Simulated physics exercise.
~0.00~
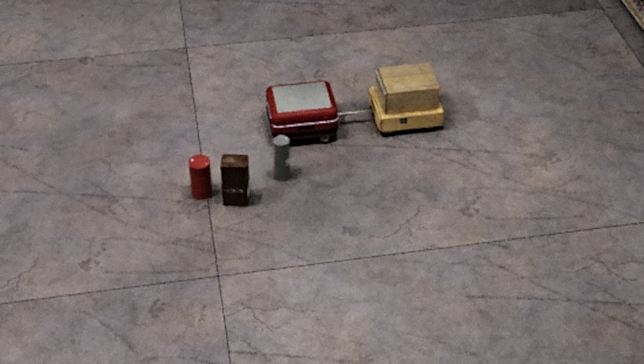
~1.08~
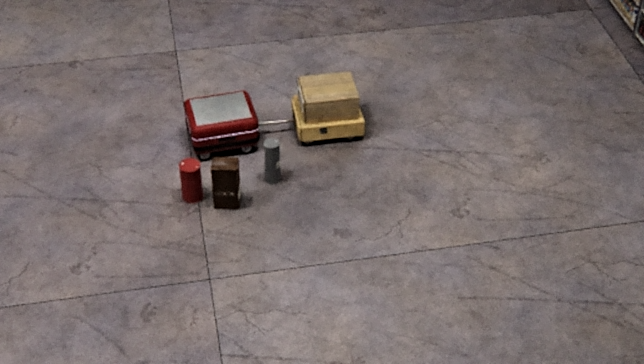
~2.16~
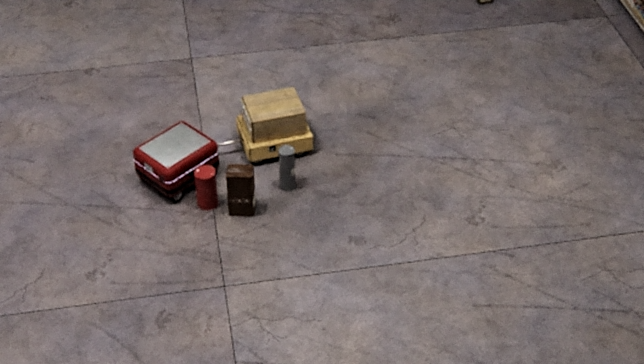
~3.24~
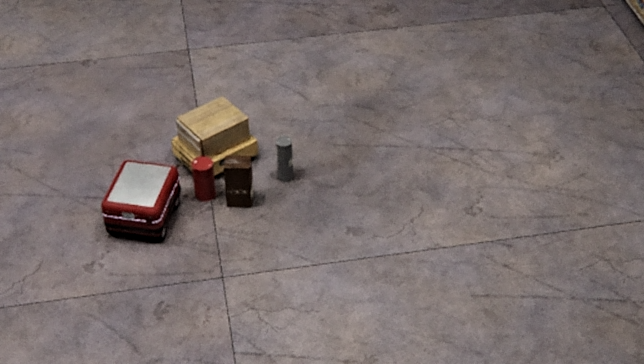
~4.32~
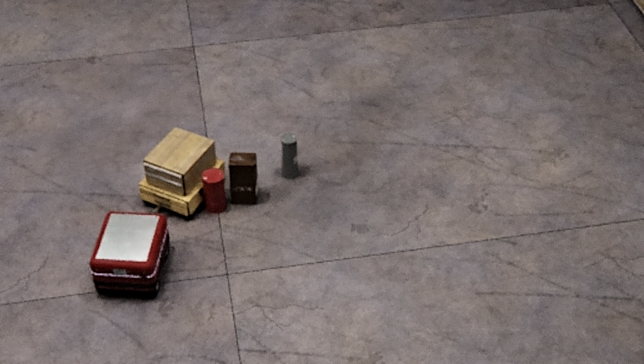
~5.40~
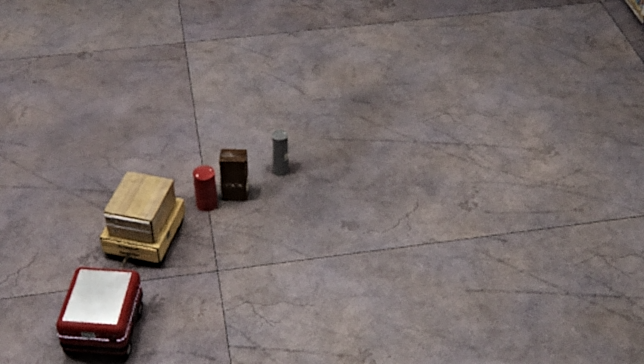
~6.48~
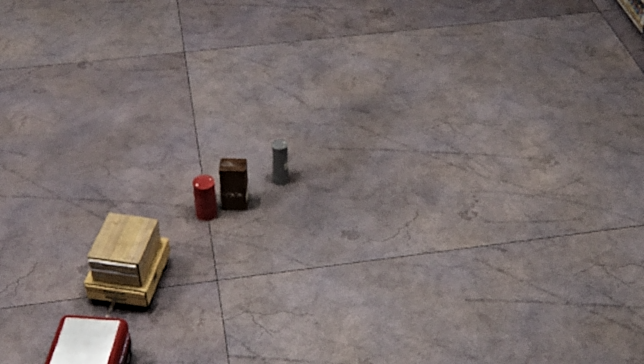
In this clip, a red tug pulls a yellowish cart leftward behind a red canister, a brown box and a grey canister, then curves toward the viewer; the red canister shifts slightly but stays upright, and the train ends at the lower left, the tug partly out of view.
